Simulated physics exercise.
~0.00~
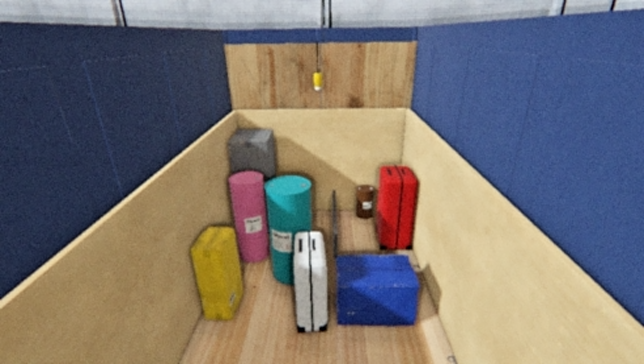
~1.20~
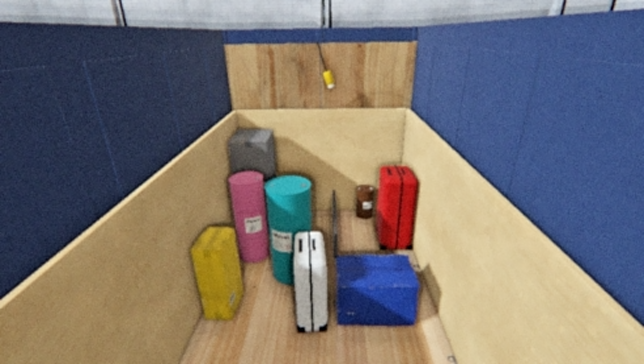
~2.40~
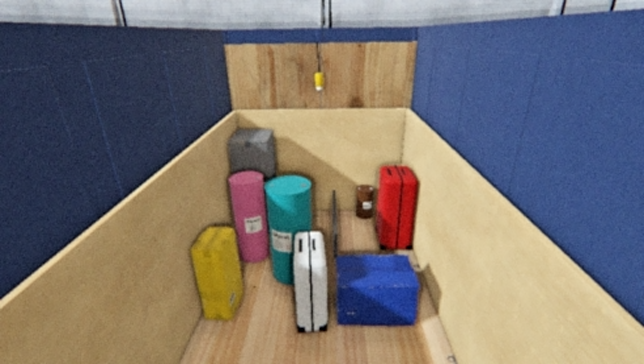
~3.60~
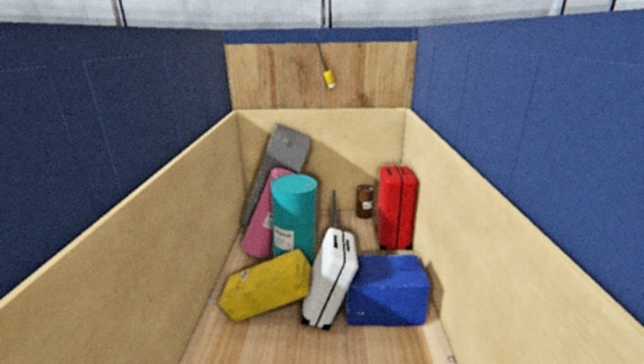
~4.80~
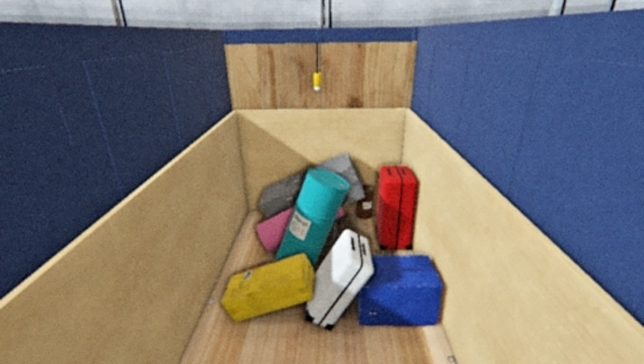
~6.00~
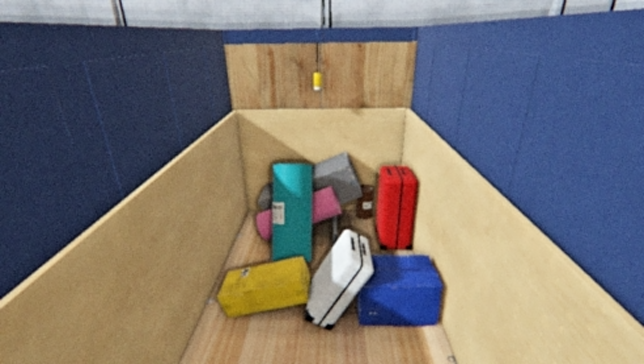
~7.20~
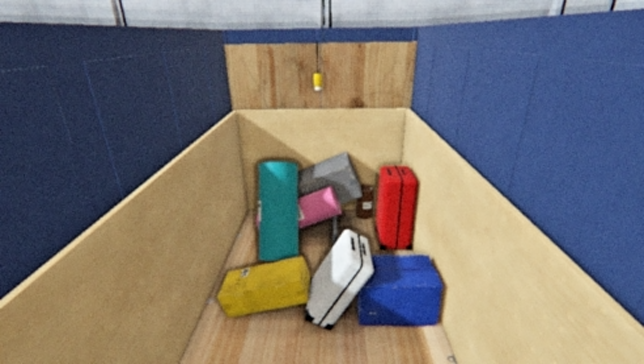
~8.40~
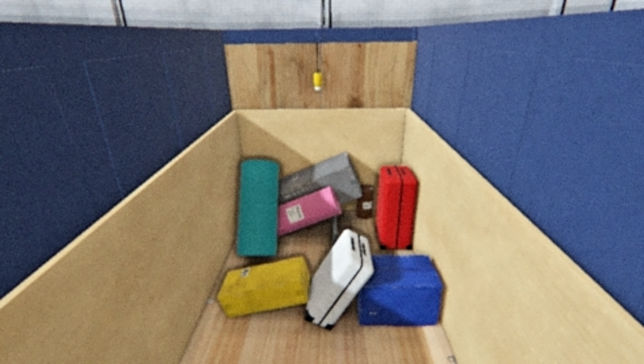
Boxes and drums toppling rightward in a walled bay, the turquoise drum then swinging left as the red case stays standing.
